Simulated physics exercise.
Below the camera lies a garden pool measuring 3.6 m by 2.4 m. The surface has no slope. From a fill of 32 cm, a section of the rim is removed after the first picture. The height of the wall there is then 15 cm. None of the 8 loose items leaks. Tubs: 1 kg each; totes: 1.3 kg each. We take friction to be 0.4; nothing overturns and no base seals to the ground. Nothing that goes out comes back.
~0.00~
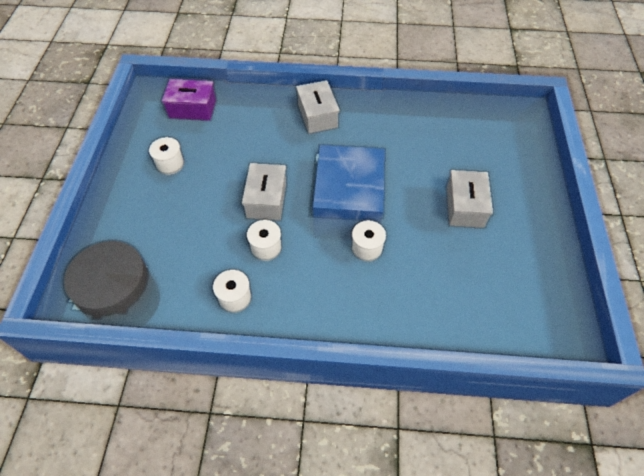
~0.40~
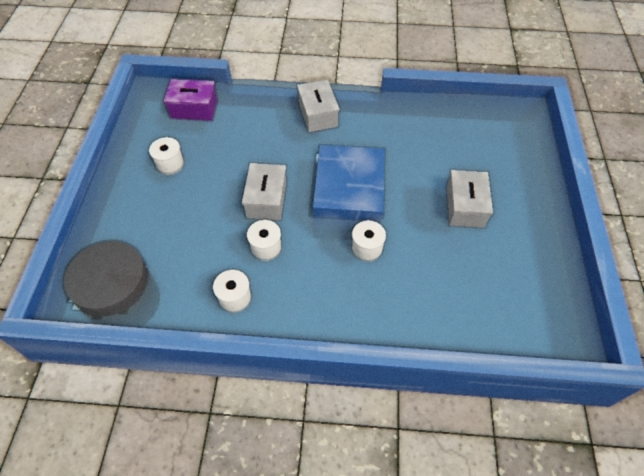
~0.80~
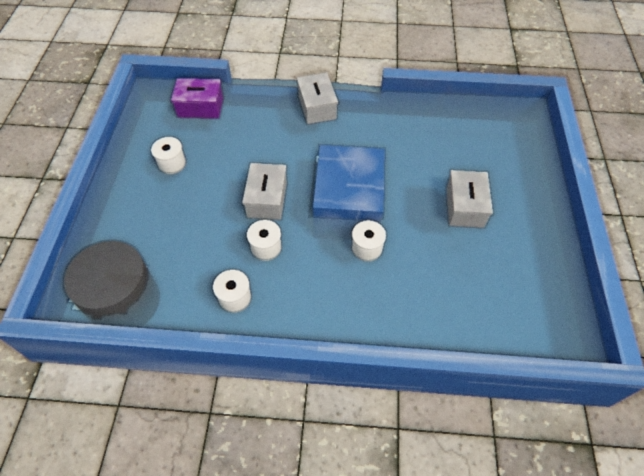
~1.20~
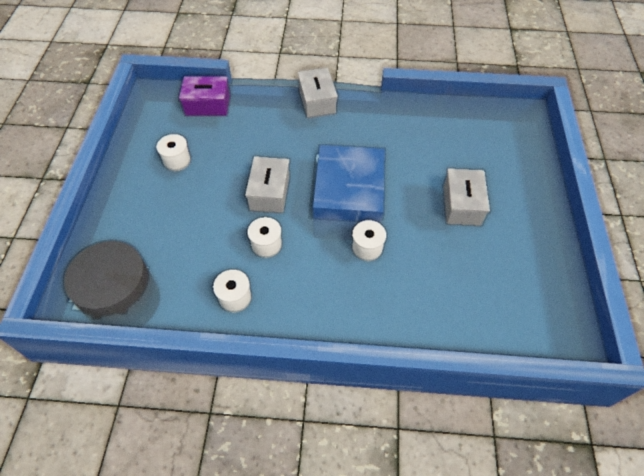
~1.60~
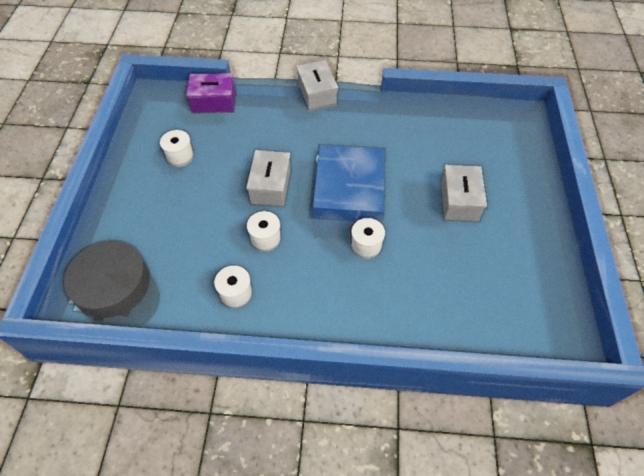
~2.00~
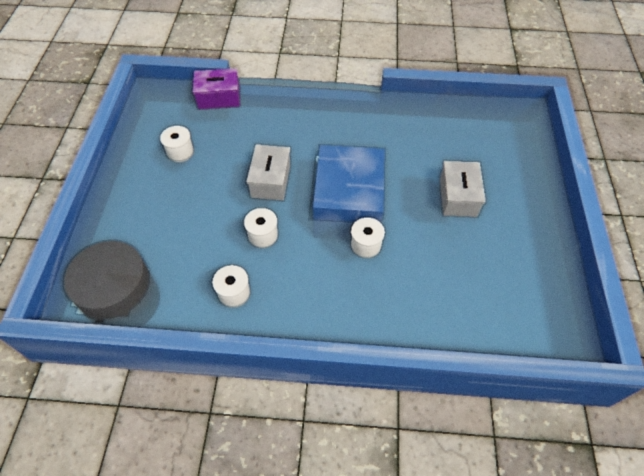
The video shows a blue-rimmed pool holding boxes and white cylinders as a section of its far rim disappears; the purple box and several others drift gradually toward the gap, and a gray box there passes out of view.
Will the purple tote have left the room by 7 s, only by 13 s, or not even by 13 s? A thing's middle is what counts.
It departs before the earlier point.
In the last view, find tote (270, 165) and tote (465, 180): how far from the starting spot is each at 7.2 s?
That comes to 60 cm for the first and 30 cm for the second.
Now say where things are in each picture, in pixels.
The first frame shows the purple tote at (188, 91), afloat; 32 cm deep round most things; 0 of 8 have shifted.
The second frame shows the purple tote at (189, 91), afloat; about 2580 L in view; 0 of 8 have shifted.
The third frame shows the purple tote at (196, 90), afloat, 7 cm from its start; about 2540 L in view; 2 of 8 have shifted.
The fourth frame shows the purple tote at (204, 87) floats, 13 cm from its start; 30 cm deep round most things; 4 of 8 have shifted.
The fifth frame shows the purple tote at (210, 84), afloat, 20 cm from its start; about 2450 L in view; 6 of 8 have shifted.
The sixth frame shows the purple tote at (215, 80), afloat, 25 cm from its start; about 2410 L in view; 7 of 8 have shifted.
After 3.2 s the purple tote is near (239, 71), 0.5 m from its start, afloat; 1 of 8 are out; 7 afloat.
After 7.2 s the purple tote has gone out (at 3.5 s); 2 of 8 are out; 6 afloat.
After 12.0 s the purple tote has gone out (at 3.5 s); 2 of 8 are out; 6 afloat.
After 16.0 s the purple tote has gone out (at 3.5 s); 2 of 8 are out; 6 afloat.
